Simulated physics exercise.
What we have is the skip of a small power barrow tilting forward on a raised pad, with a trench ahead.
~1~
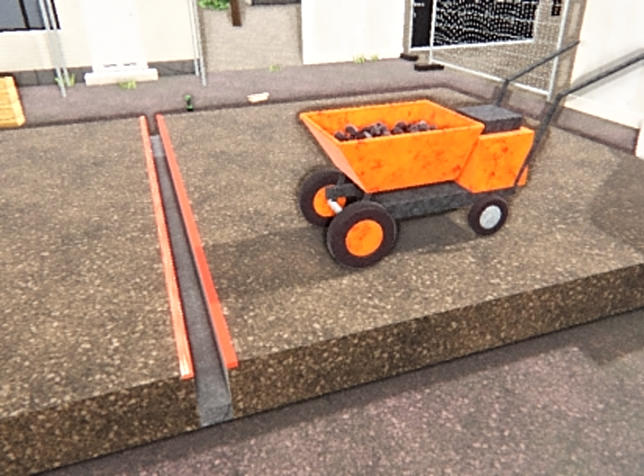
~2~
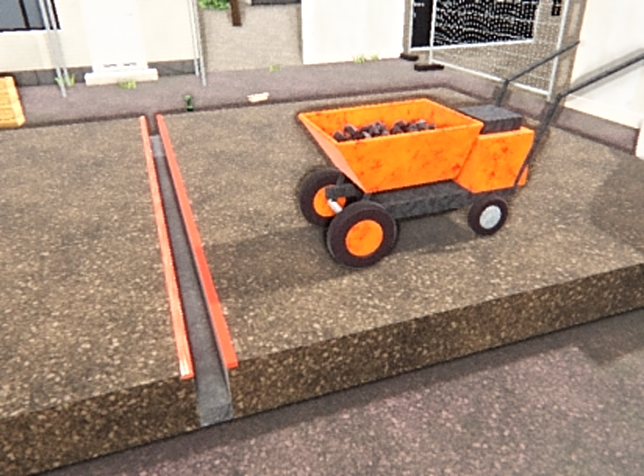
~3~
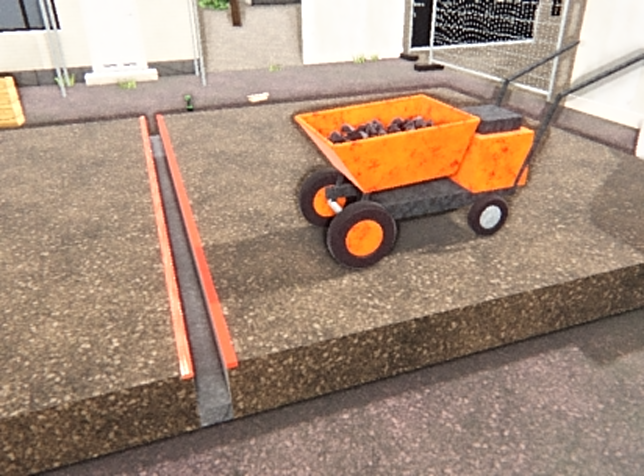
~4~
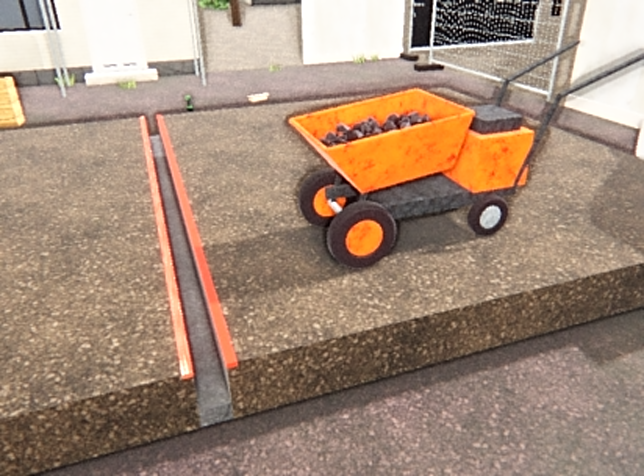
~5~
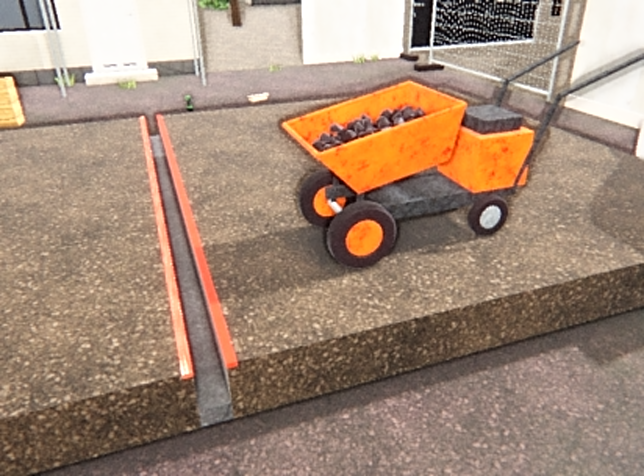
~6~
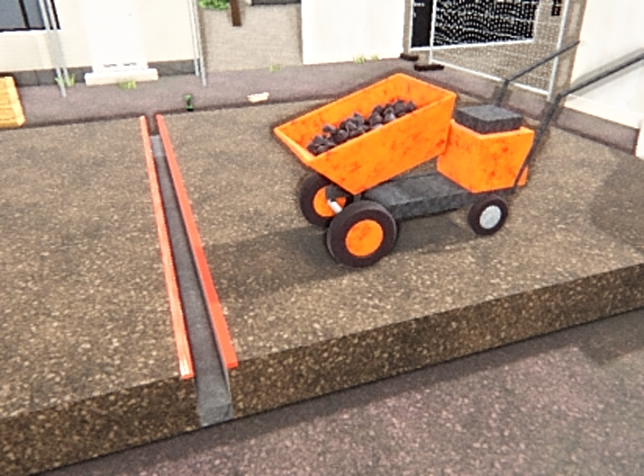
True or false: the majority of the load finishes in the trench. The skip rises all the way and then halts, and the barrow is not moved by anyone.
False.
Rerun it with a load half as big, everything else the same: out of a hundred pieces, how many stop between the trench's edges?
Estimated share: Near 20 in a hundred.
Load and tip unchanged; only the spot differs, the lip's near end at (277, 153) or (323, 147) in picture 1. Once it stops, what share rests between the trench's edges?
60 %, then 50 %.
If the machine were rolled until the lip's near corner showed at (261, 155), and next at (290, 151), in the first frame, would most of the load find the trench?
Run 1 - a minority. Run 2 - a majority.
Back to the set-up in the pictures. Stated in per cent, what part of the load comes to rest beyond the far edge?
Roughly 0 percent of the pieces, I think.
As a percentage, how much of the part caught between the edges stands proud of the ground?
It comes to 0 per cent or so.
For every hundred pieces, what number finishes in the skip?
About 15 per cent.
Soon after the last picture, skip tipped steeply; all in the skip.
A little later, skip tipped steeply; most in the skip; a small part short of the trench; a stray few in or heaped over the trench; a stray few falling.
Later still, skip tipped right over; about a quarter in the skip; about half short of the trench; about a quarter in or heaped over the trench; a stray few beyond it.
By the end, skip tipped right over; a small part in the skip; about half short of the trench; about a third in or heaped over the trench; a stray few beyond it.
